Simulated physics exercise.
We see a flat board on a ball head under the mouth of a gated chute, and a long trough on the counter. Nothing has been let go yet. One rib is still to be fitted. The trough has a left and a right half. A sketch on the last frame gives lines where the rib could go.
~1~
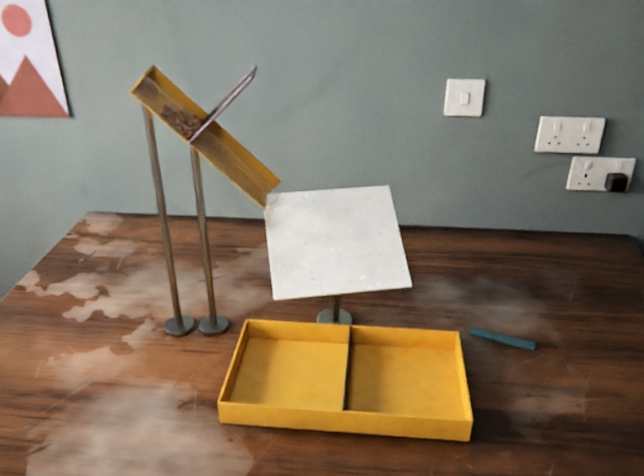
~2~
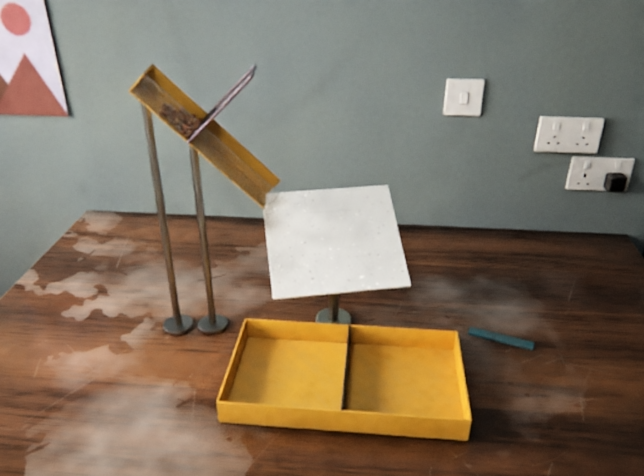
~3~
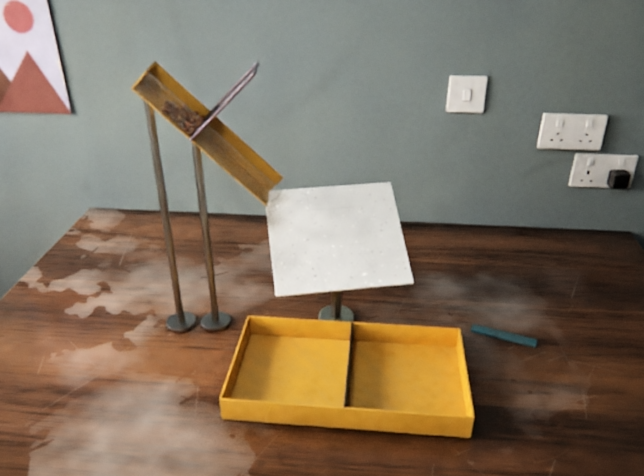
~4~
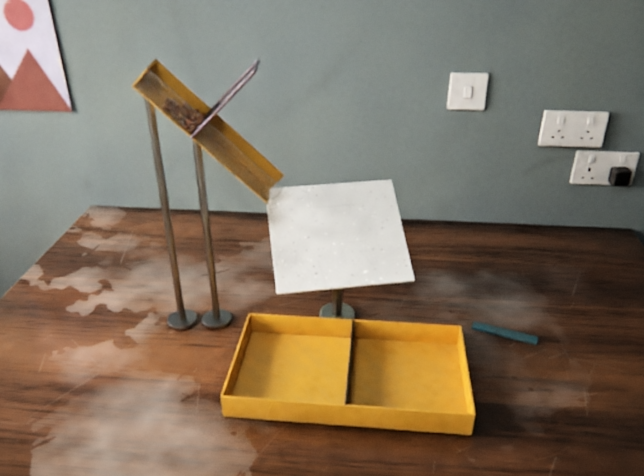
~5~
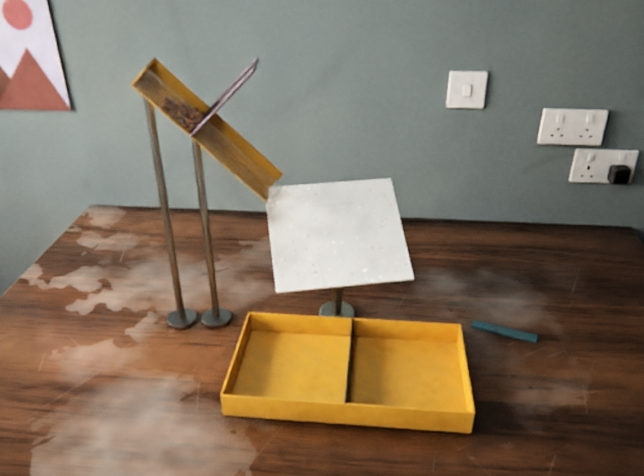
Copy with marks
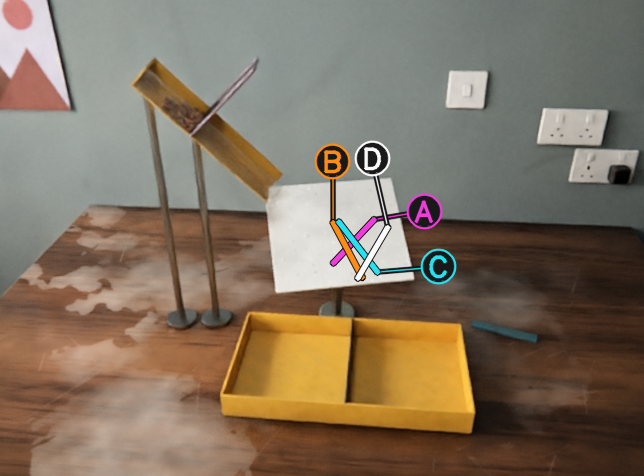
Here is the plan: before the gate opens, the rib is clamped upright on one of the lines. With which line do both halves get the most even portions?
Line D does it best.
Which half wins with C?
Right.
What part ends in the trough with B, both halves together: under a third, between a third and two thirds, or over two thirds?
It is over two thirds.
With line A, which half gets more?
More lands on the left.
On the marked copy, line A from (374, 219) to (333, 263); line B from (333, 222) to (362, 277); line C from (338, 221) to (377, 272); line D from (387, 227) to (357, 278).
With A, of what is caught, about two thirds in the left half, about a third in the right.
With B, of what is caught, a small part in the left half, most in the right.
With C, of what is caught, a small part in the left half, most in the right.
With D, of what is caught, about half in the left half, about half in the right.
